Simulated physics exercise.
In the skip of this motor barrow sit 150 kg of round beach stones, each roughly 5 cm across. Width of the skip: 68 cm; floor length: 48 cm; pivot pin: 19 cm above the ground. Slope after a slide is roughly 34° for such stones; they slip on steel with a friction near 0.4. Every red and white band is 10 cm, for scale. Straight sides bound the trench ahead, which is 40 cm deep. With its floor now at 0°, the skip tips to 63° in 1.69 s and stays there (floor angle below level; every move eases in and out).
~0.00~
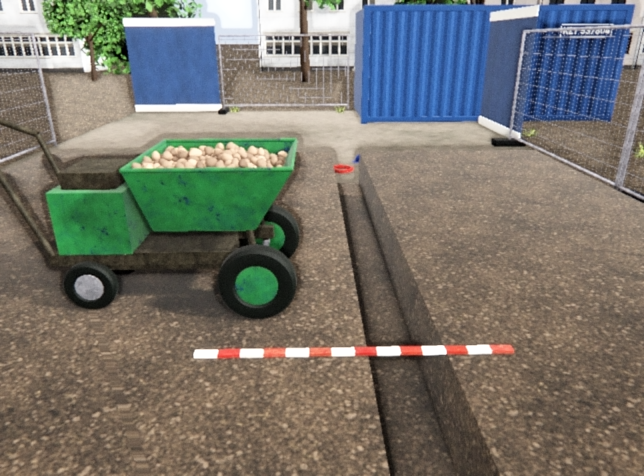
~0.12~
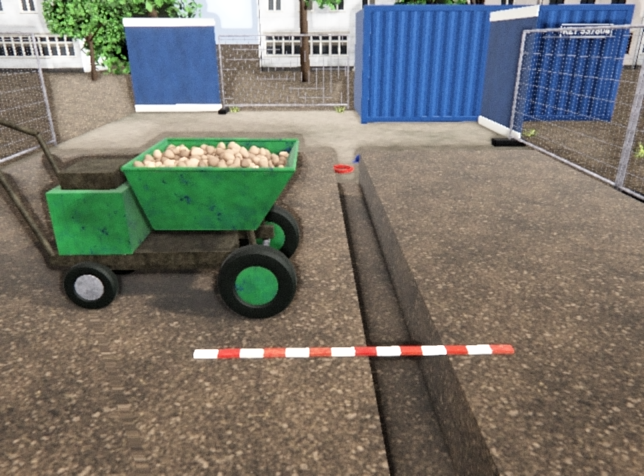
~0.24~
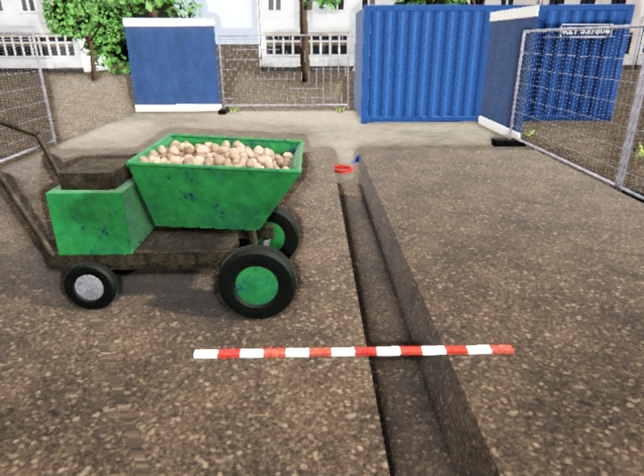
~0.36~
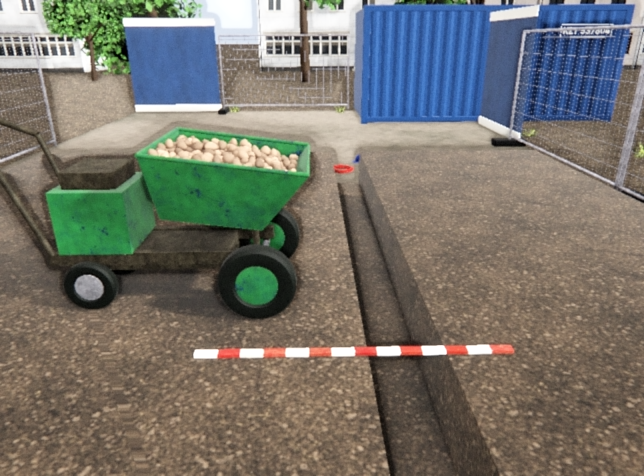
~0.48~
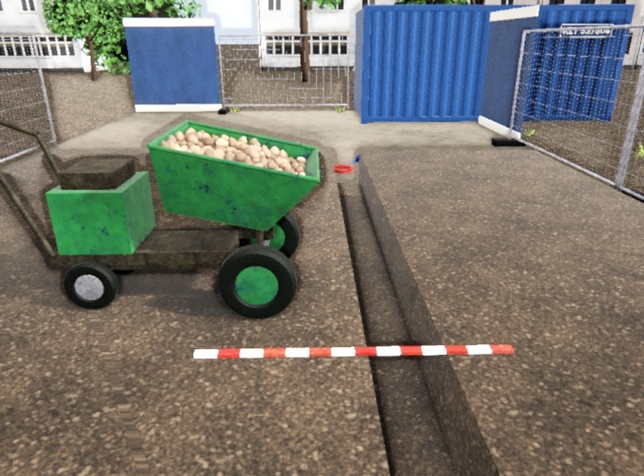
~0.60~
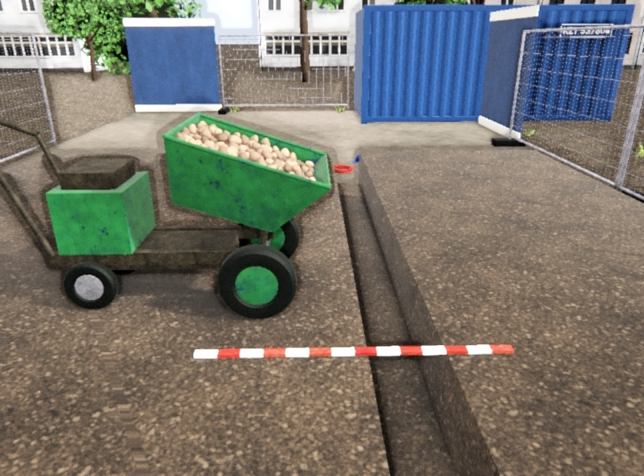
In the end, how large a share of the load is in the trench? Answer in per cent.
A share of roughly 69 %.
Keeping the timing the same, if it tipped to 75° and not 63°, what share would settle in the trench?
With that change, near 85 per cent.
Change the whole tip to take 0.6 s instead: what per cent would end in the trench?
Close to 45 percent, then.
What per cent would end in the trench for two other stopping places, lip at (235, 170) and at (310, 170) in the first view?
Some 65 and some 55 per cent, in that order.
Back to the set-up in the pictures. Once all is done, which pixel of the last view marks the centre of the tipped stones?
Roughly at pixel (392, 333).
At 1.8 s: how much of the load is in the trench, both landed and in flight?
About 25%.
After 1.3 s the floor is at 53°; 100 % in the skip; the foremost stones are at (377, 220).
After 1.8 s the floor is at 63°; 67 % in the skip, 27 % in the trench, 6 % past the trench; the foremost stones are at (456, 276).
After 2.1 s the floor is at 63°; 46 % in the skip, 42 % in the trench, 13 % past the trench; the foremost stones are at (499, 272).
After 4.1 s the floor is at 63°; 18 % in the skip, 69 % in the trench, 13 % past the trench; the foremost stones are at (539, 273).
